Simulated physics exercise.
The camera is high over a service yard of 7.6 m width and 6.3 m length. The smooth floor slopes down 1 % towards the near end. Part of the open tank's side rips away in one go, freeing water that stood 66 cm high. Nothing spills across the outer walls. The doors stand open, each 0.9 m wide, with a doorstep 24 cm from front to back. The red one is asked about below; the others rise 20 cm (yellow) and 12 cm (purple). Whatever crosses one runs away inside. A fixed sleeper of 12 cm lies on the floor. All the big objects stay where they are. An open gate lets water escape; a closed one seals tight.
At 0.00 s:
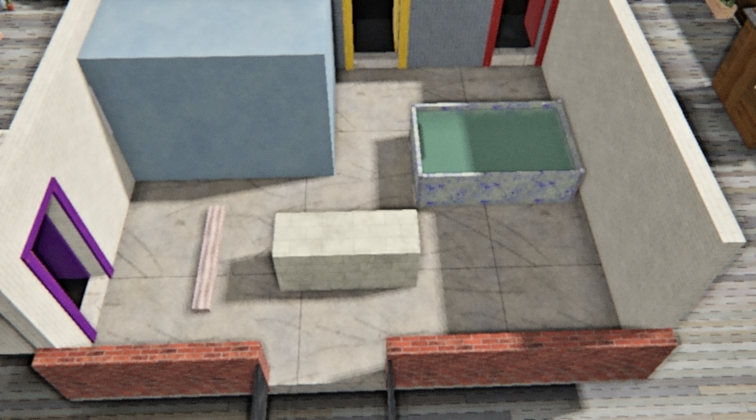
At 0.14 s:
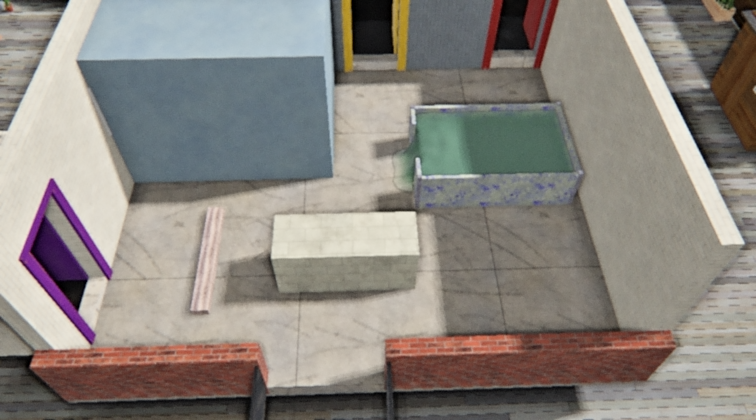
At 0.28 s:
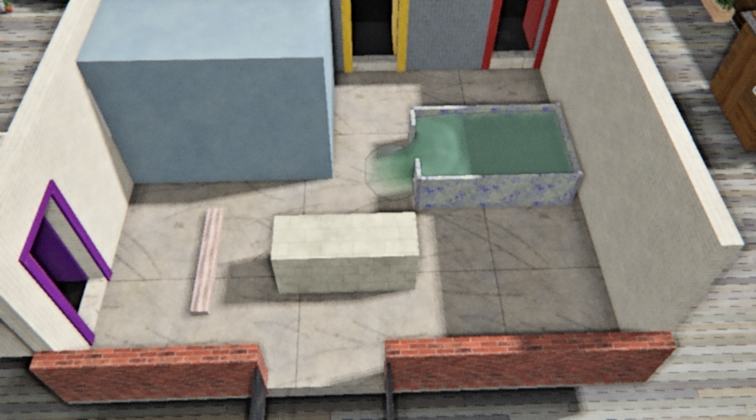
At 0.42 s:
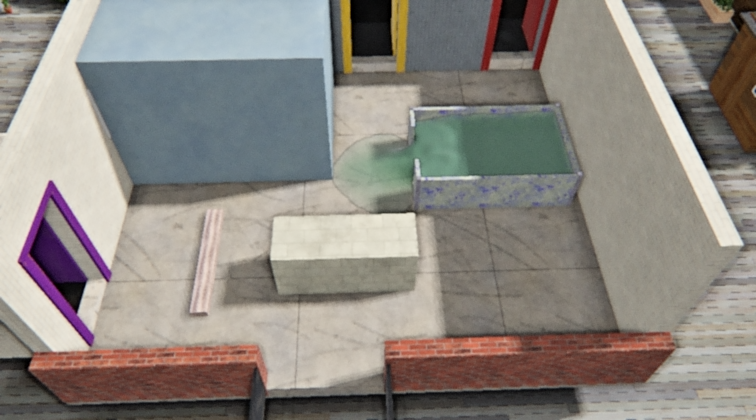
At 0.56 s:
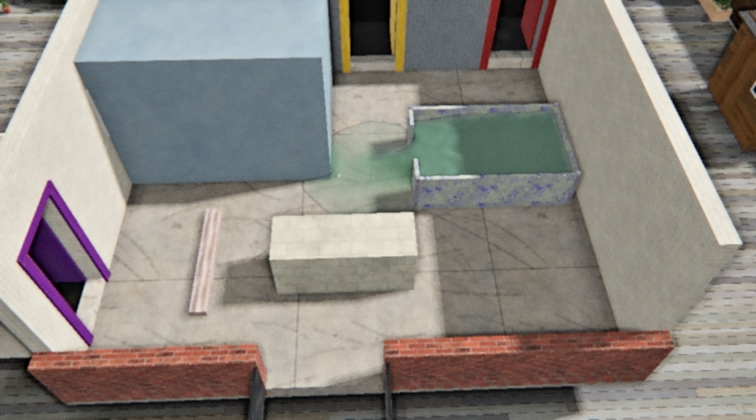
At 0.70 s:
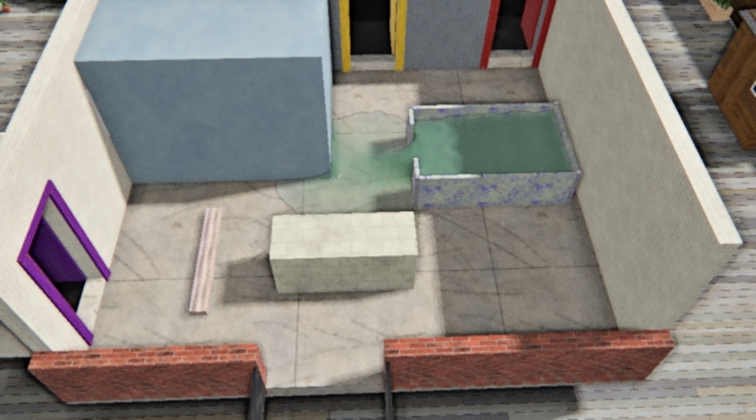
Green water burst through a gap in the left side of the open tank, fanned out across the grey floor to the big blue-grey block, then spread more thinly along its near edge.
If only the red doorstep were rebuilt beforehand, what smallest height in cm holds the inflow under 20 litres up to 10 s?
It would have to be roughly 9 cm high.
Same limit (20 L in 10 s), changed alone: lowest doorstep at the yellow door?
About 18 cm at yellow.
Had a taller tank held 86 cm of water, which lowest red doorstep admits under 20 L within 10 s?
Then roughly 12.5 cm.
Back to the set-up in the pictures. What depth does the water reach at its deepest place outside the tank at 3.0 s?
About 28 cm.
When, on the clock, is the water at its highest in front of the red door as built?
Around 7.0 s.
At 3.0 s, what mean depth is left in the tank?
About 36 cm.
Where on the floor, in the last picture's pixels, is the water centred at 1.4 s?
Near (445, 169).
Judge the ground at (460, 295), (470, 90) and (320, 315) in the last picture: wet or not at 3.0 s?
In turn: Not reached, flooded, not reached.
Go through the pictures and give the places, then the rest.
The first picture shows still water, 66 cm deep, in the open tank at (493, 140); the red door at (522, 23) is dry.
In the second picture, the gap is at (416, 160), the front 0.3 m out at (401, 186); the back of the open tank holds 66 cm.
In the third picture, water pours out at (416, 163) and has run 0.8 m, to (372, 185); about 11 cm deep outside, 66 cm at the back.
In the fourth picture, water pours out at (415, 164) and has run 1.4 m, to (337, 181); about 7 cm deep outside, 66 cm at the back.
In the fifth picture, the front is at (308, 186), 1.8 m from the gap at (414, 162); 2.8 m2 of floor is wet, 66 cm left at the back.
In the sixth picture, the front is at (283, 192), 2.3 m from the gap at (414, 162); 3.6 m2 of floor is wet, 65 cm left at the back; 2.9 m in a straight line remain to the red door at (518, 25).
After 1.4 s water covers 20 % of the floor, deepest (38 cm) near (405, 170); it has not reached the red door.
After 3.0 s water covers 50 % of the floor, deepest (28 cm) near (343, 164); 2 cm at the red door, 0 litres in over its 25 cm doorstep.
After 10.0 s water covers 95 % of the floor, deepest (12 cm) near (310, 250); 9 cm at the red door, 0 litres in over its 25 cm doorstep.
At the red door as built, the water arrived by 2.9 s and peaked near 14 cm at 6.8 s.
With a doorstep of 7.5 cm, 36 litres would have come in within the 10 s; with 10 cm, 11 litres. So under 20 litres takes about 9 cm.
